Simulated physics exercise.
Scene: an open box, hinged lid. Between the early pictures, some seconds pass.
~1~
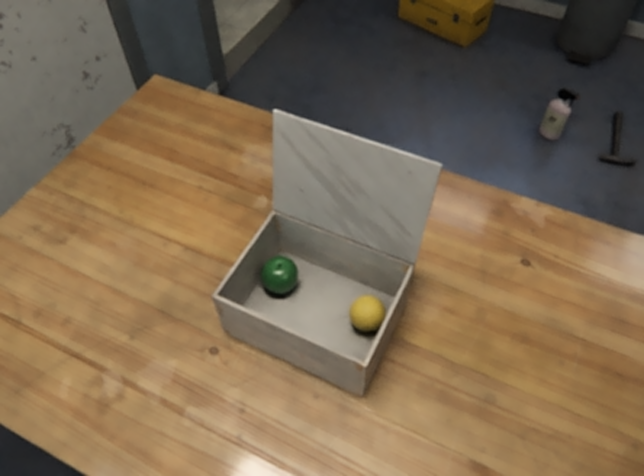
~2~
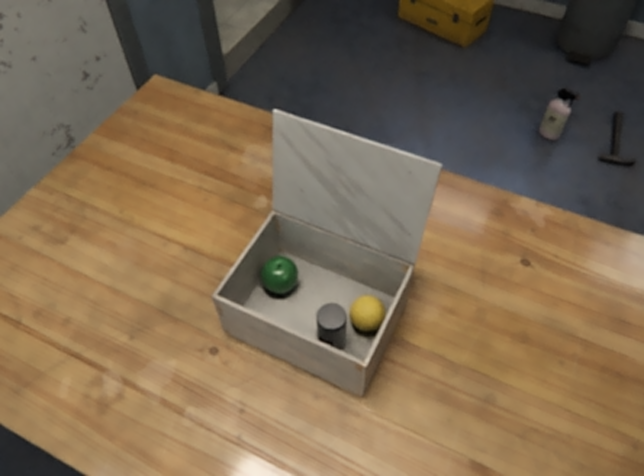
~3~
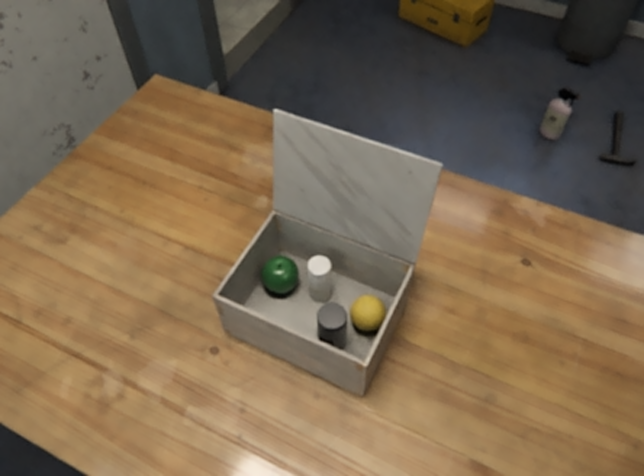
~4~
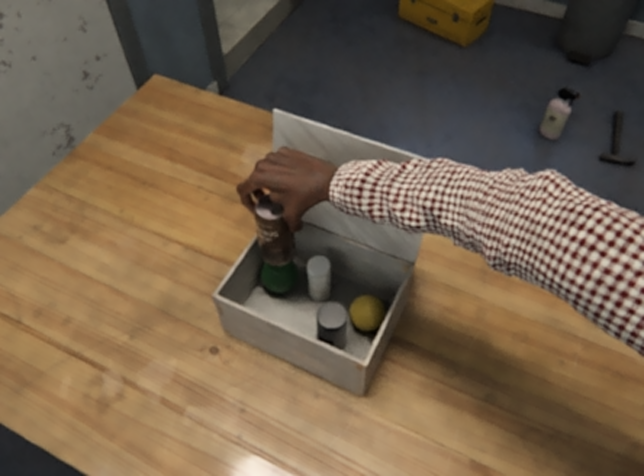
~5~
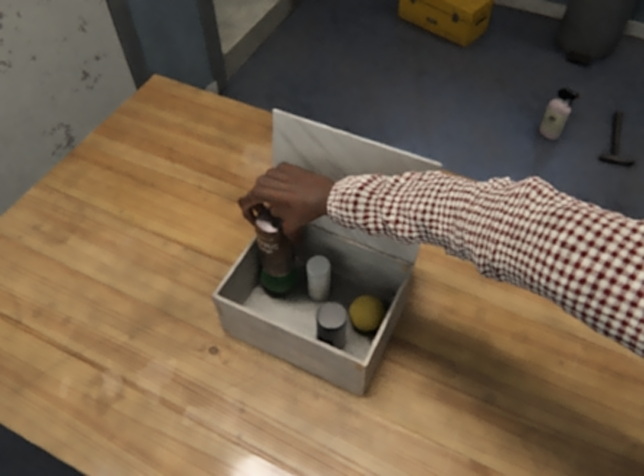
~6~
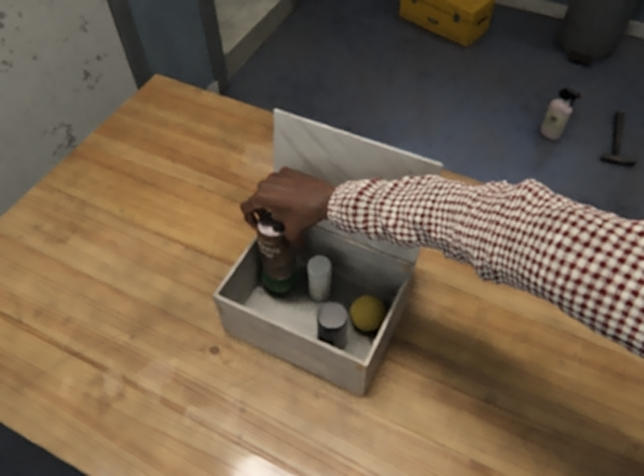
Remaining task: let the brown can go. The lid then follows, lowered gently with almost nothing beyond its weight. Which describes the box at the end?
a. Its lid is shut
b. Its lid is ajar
Its lid is shut.
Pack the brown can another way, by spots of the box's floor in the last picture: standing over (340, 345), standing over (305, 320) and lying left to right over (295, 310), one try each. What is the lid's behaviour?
Going in order, the lid is left partly open, then is left partly open, then comes down all the way.
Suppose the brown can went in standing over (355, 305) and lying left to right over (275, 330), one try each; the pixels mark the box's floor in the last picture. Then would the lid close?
First try: The lid comes down fully; second try: The lid comes down fully.
Then, 0.50 s on from there, brown can on its side near (301, 303); white shaker turned 20° from how it was put; green apple shifted a little.
Then, 1.30 s on from there, lid 76° above the rim; brown can on its side near (307, 304); white shaker on its side; green apple shifted a little.
Then, 1.90 s on from there, lid 29° above the rim; brown can on its side near (307, 304); white shaker on its side; green apple shifted a little.
In the end, lid shut; toppled in the box, brown can and white shaker; the other 3 unmoved. At the end, from the last picture's camera, brown can near (306, 304).
